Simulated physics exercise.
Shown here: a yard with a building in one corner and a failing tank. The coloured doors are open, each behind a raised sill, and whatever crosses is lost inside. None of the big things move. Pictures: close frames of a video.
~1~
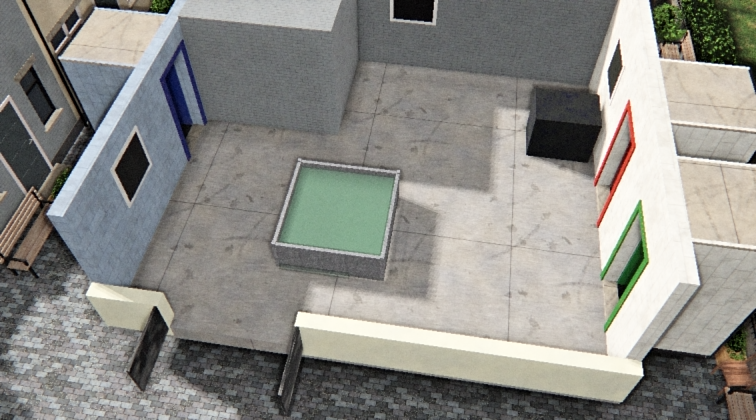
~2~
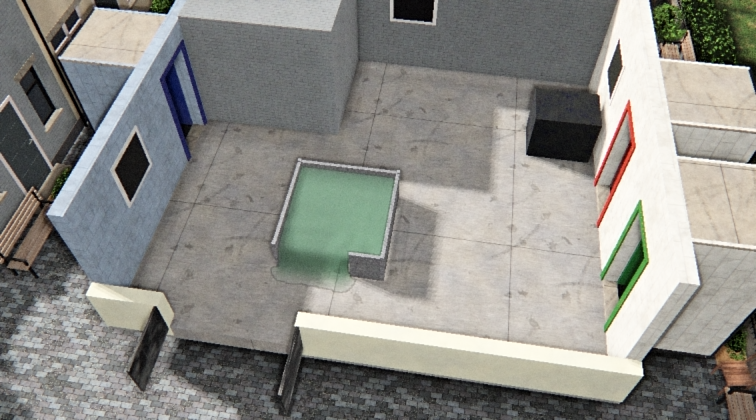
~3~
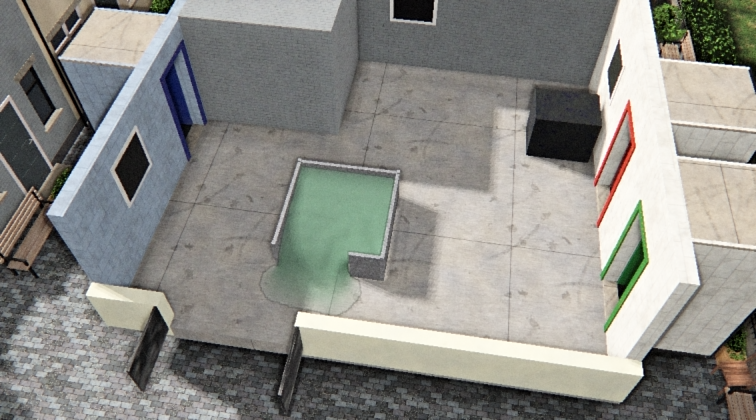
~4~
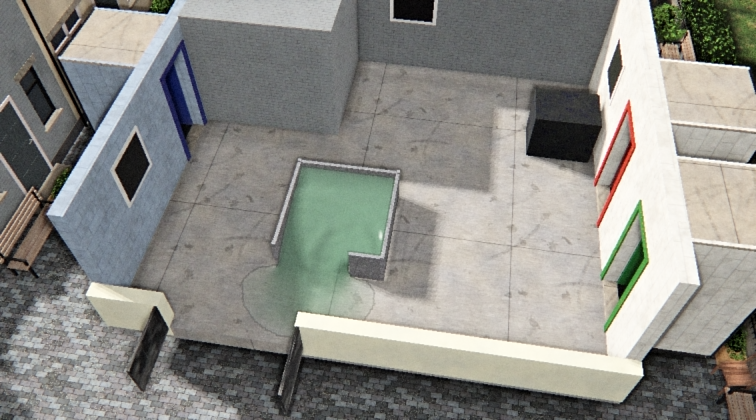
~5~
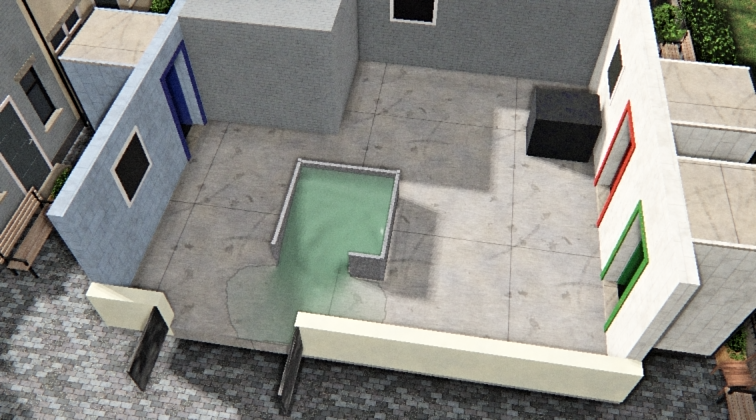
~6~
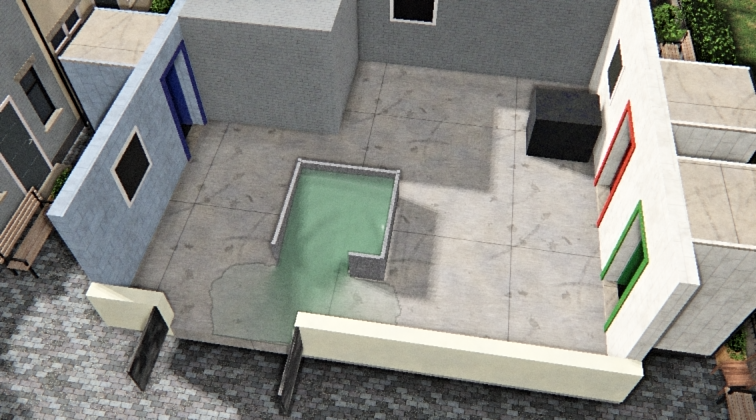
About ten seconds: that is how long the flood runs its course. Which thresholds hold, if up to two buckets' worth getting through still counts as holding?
The red door holds; the green door does not hold; the blue door holds.
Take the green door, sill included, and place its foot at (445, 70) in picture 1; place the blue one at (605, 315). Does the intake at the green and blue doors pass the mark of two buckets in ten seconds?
Well, the green one comes up short, but the blue one tops the limit.
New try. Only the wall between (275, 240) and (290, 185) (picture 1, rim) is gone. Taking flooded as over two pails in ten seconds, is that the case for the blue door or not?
Note: Blue door admits more.
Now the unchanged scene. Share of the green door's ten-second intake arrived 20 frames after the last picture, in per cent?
That comes out to 15 per cent by my count.
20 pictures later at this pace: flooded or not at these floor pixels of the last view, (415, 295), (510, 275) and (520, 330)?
First spot submerged, second spot submerged, third spot submerged.
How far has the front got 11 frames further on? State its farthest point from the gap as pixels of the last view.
The front's farthest point is close to (576, 374).
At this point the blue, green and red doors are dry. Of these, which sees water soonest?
That would be the one in green.
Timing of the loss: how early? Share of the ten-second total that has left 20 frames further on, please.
My reading is about 65 per cent.
A moment on, water covers 10 % of the floor; the red door not reached, the green door not reached, the blue door not reached.
Next, water covers 20 % of the floor; the red door not reached, the green door not reached, the blue door not reached.
Then, water covers 30 % of the floor; the red door not reached, the green door under two buckets in, the blue door not reached.
Later, water covers 30 % of the floor; the red door wet at the sill, nothing in, the green door over two buckets in, the blue door not reached.
In the end, water covers 35 % of the floor; the red door wet at the sill, nothing in, the green door over two buckets in, the blue door not reached.
